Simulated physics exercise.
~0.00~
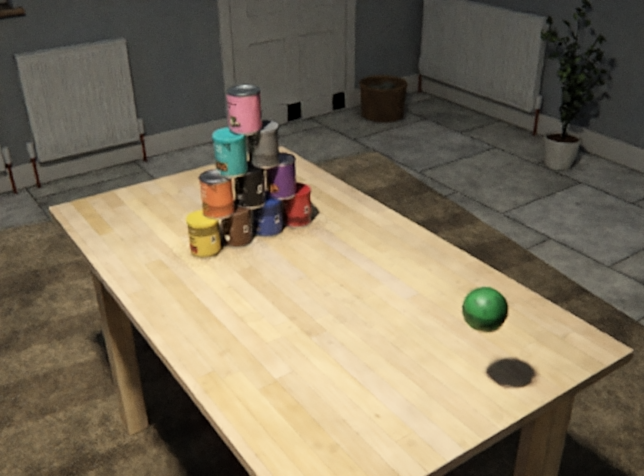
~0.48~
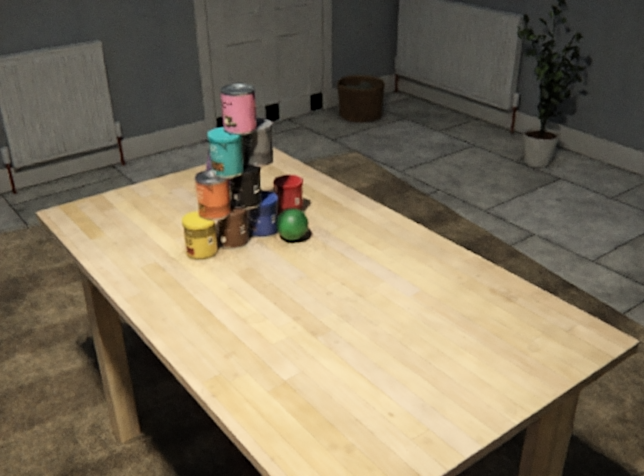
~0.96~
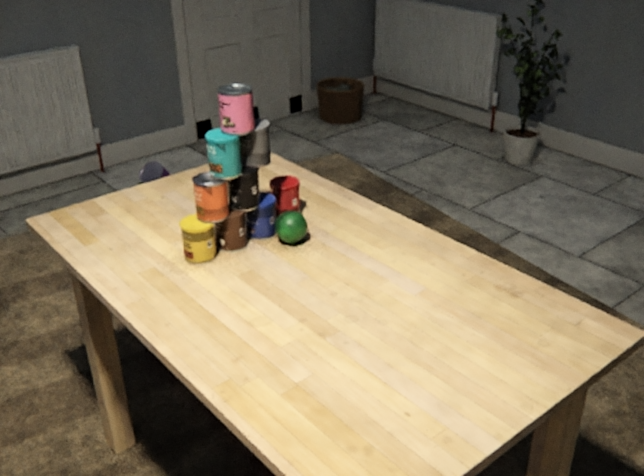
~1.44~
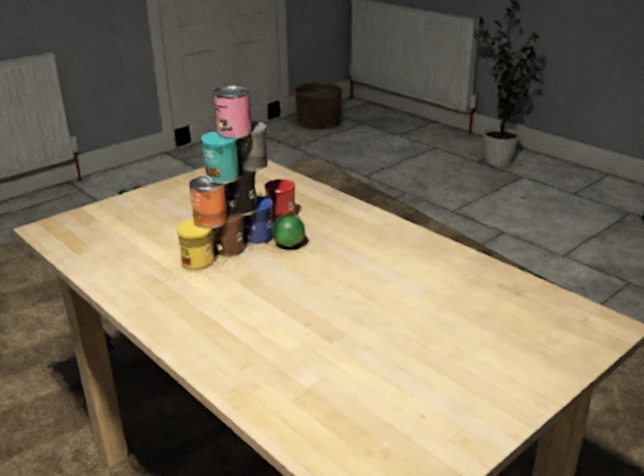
On a wooden table, a green ball flies into a stacked pile of coloured tins, knocking the purple one off the back.
